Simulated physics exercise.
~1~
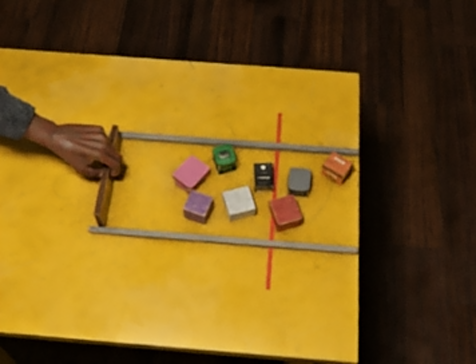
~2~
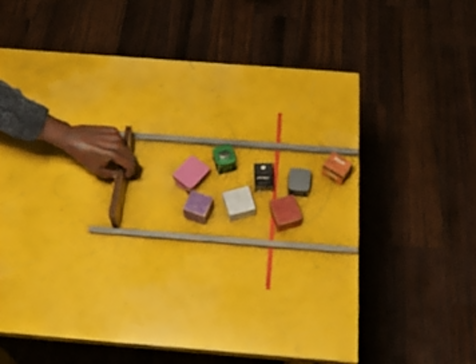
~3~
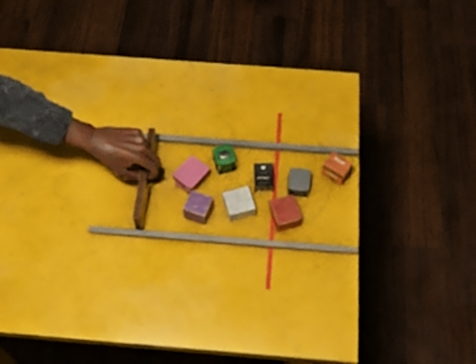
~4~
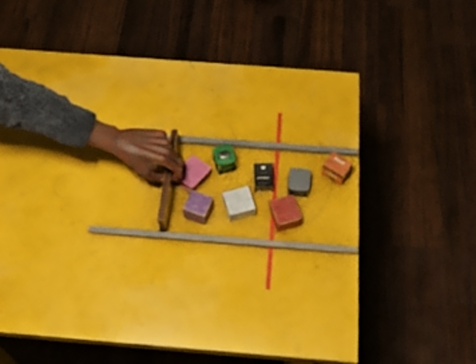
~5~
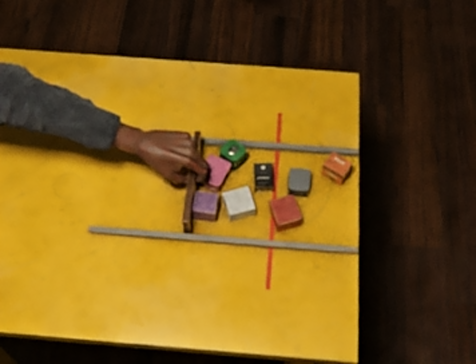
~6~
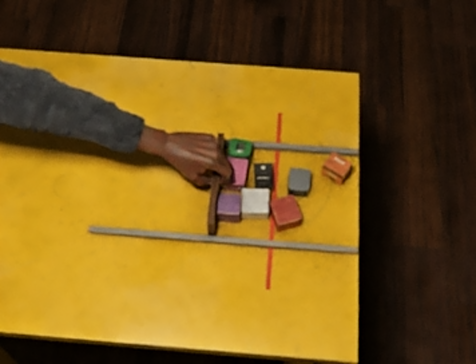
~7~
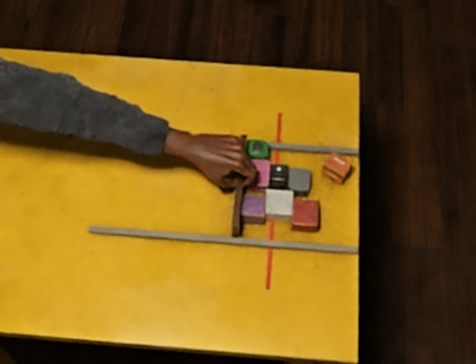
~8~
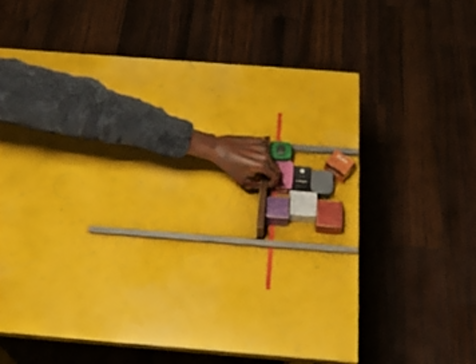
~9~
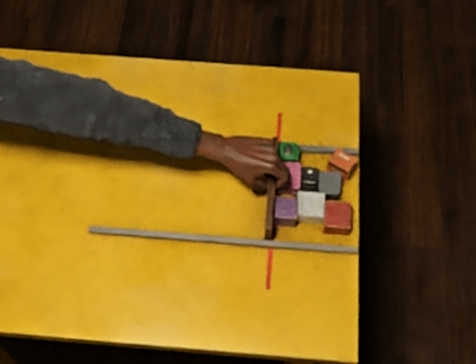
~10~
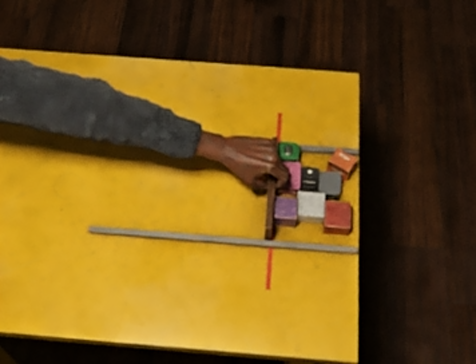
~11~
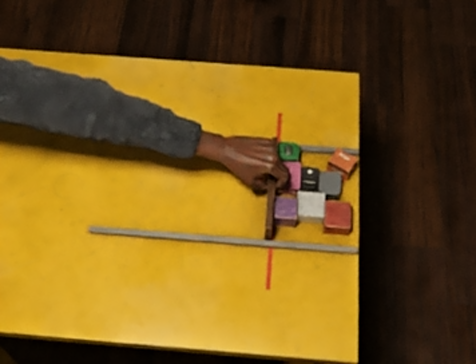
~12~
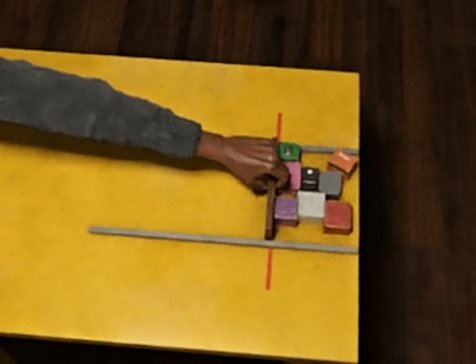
The clip opens on a yellow table where a hand in a grey sleeve holds an upright wooden board at the left of a channel between two rails, with small coloured blocks scattered ahead. The hand slides the board right across empty surface until it meets the pink and purple blocks. These move into the green, white and black ones, and soon the grey and red blocks are carried along too. The bunched group travels past the red tape line toward the table's right edge, reaching the orange block. The board stops around the tape, and everything stays still, with no block falling off.
